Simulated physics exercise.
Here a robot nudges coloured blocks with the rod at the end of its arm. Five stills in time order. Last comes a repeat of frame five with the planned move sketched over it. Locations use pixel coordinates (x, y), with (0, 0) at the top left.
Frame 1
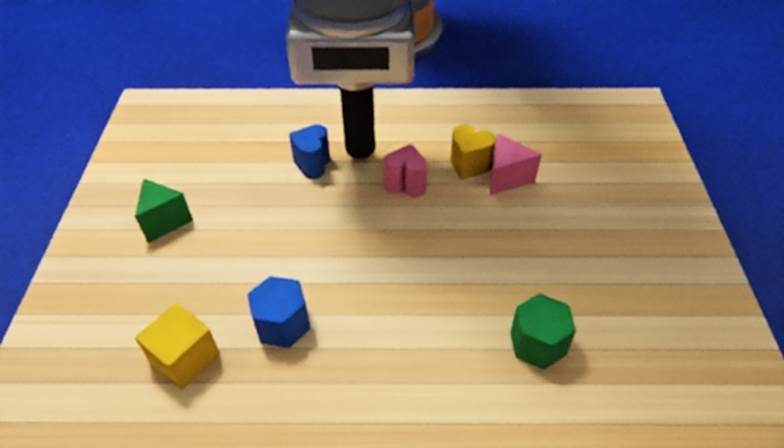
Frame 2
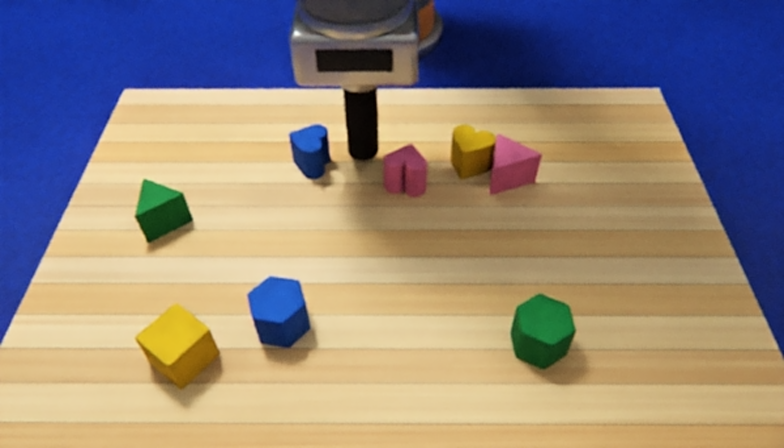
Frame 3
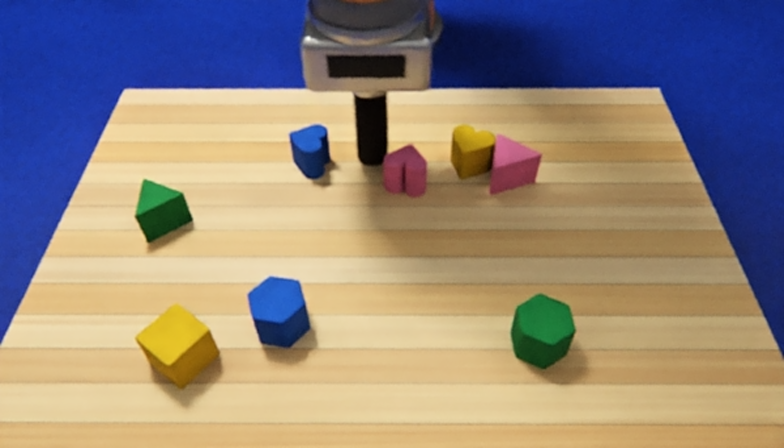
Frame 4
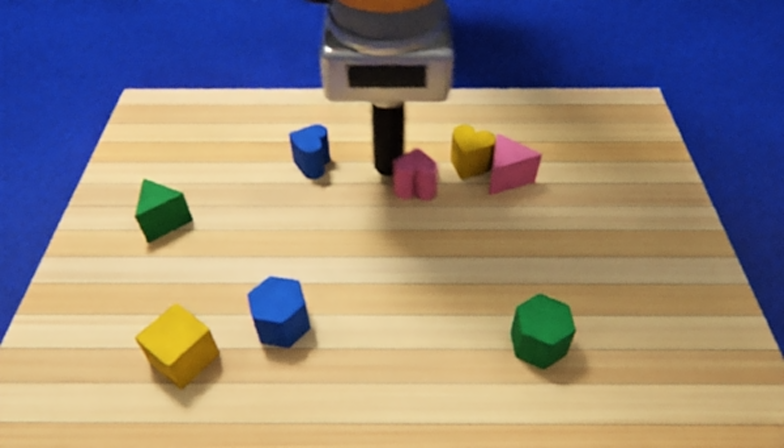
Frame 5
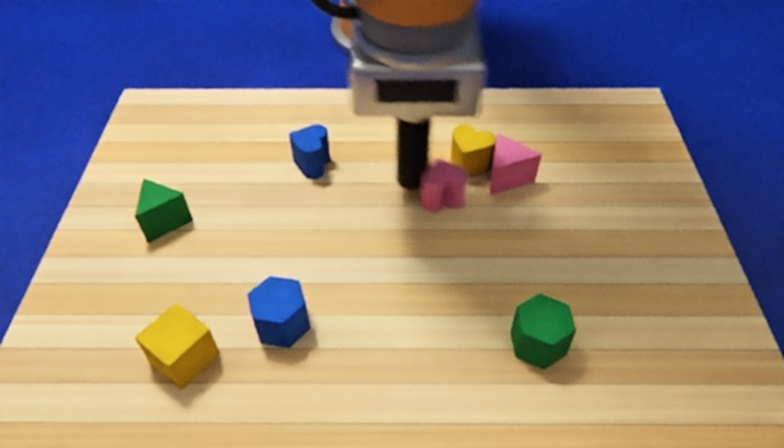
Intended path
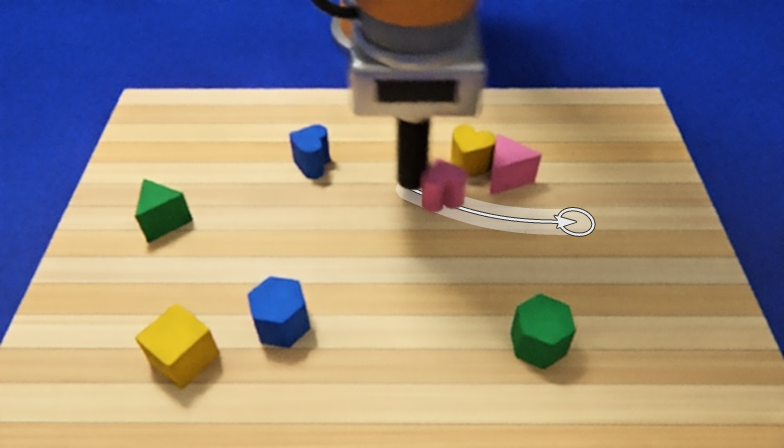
A robot arm eased its black rod to the right and slightly toward the viewer, then pushed the pink heart block a short way to the right across the wooden board, while the other coloured blocks stayed put.
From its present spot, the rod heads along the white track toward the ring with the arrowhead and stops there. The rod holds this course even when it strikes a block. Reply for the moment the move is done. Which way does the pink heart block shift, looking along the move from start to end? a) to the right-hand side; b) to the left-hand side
a (to the right-hand side)
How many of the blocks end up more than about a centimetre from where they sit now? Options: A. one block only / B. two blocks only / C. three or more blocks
A.
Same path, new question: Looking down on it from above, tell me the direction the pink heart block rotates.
Viewed from above: Clockwise.
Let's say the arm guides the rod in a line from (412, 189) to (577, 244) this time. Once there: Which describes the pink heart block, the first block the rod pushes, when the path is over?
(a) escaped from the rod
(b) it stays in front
The answer is b.
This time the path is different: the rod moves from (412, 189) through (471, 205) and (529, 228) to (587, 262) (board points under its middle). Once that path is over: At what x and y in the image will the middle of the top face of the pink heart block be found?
At the end it should sit near (630, 226).
Path on the board, from (412, 189) through (462, 208) and (518, 220) to (576, 222).
What follows on the original path. One third of the way, rod (465, 200); pink heart block (500, 190), turned 10° anticlockwise.
Two thirds of the way, rod (523, 211); pink heart block (561, 205).
At the end, rod (579, 213); pink heart block (614, 215), turned 35° clockwise; pink three-sided block in place.
